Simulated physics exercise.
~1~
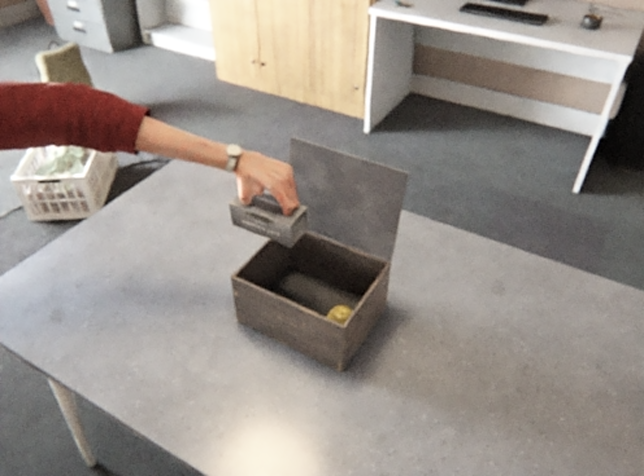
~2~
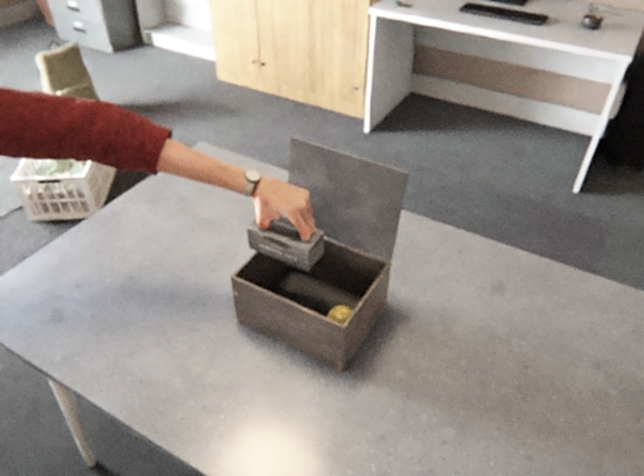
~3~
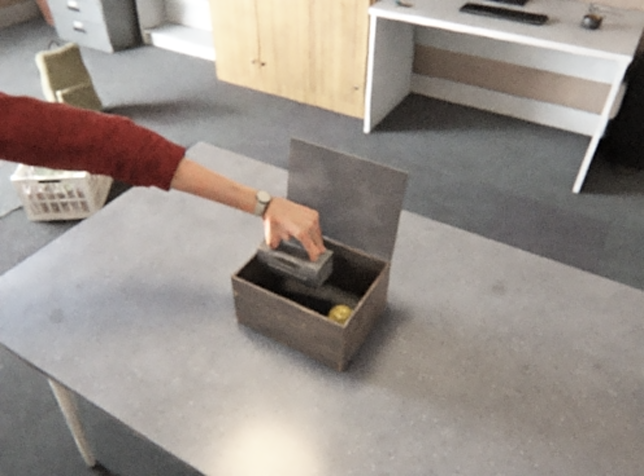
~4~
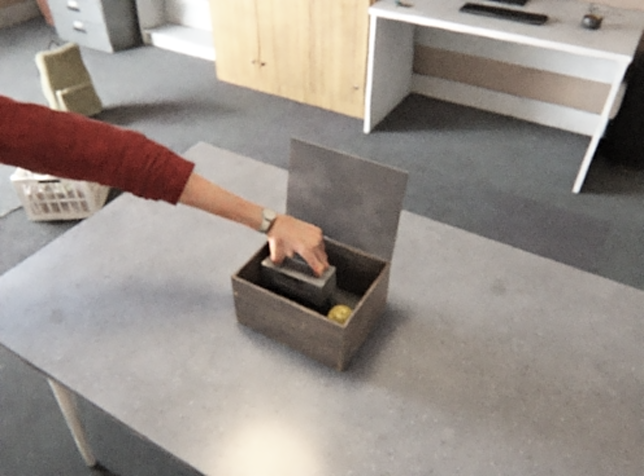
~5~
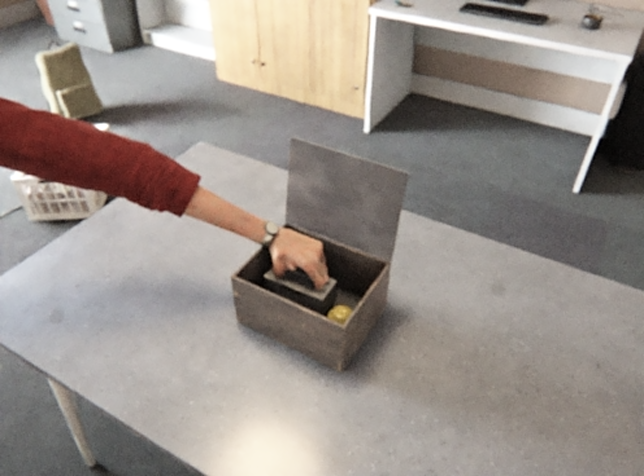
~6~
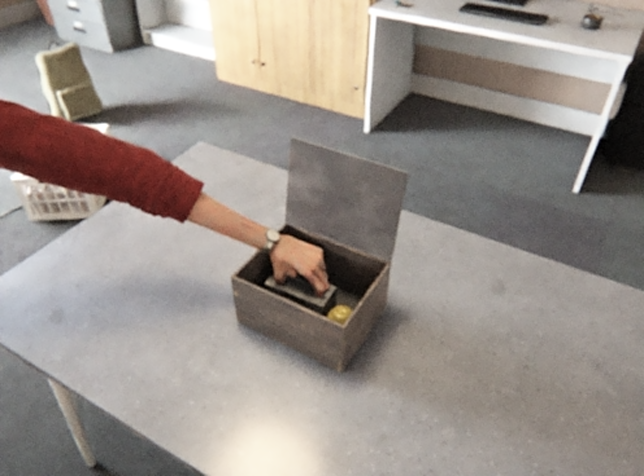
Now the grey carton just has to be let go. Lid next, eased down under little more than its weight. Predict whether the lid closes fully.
Prediction: It closes fully.
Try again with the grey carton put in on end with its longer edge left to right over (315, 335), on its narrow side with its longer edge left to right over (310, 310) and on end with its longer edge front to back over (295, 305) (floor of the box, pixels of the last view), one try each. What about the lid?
In the first case it shuts; in the second case it shuts; in the third case it stays open.
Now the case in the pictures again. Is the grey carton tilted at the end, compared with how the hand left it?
Looking at the last picture, the grey carton is left as set.
Then, 1.20 s past the last view, lid starting down.
Then, 1.70 s past the last view, lid 50° above the rim.
Then, 2.10 s past the last view, lid 10° above the rim.
Finally, lid shut; both still in place. Final places as the last picture's camera would see them, grey carton near (301, 294).
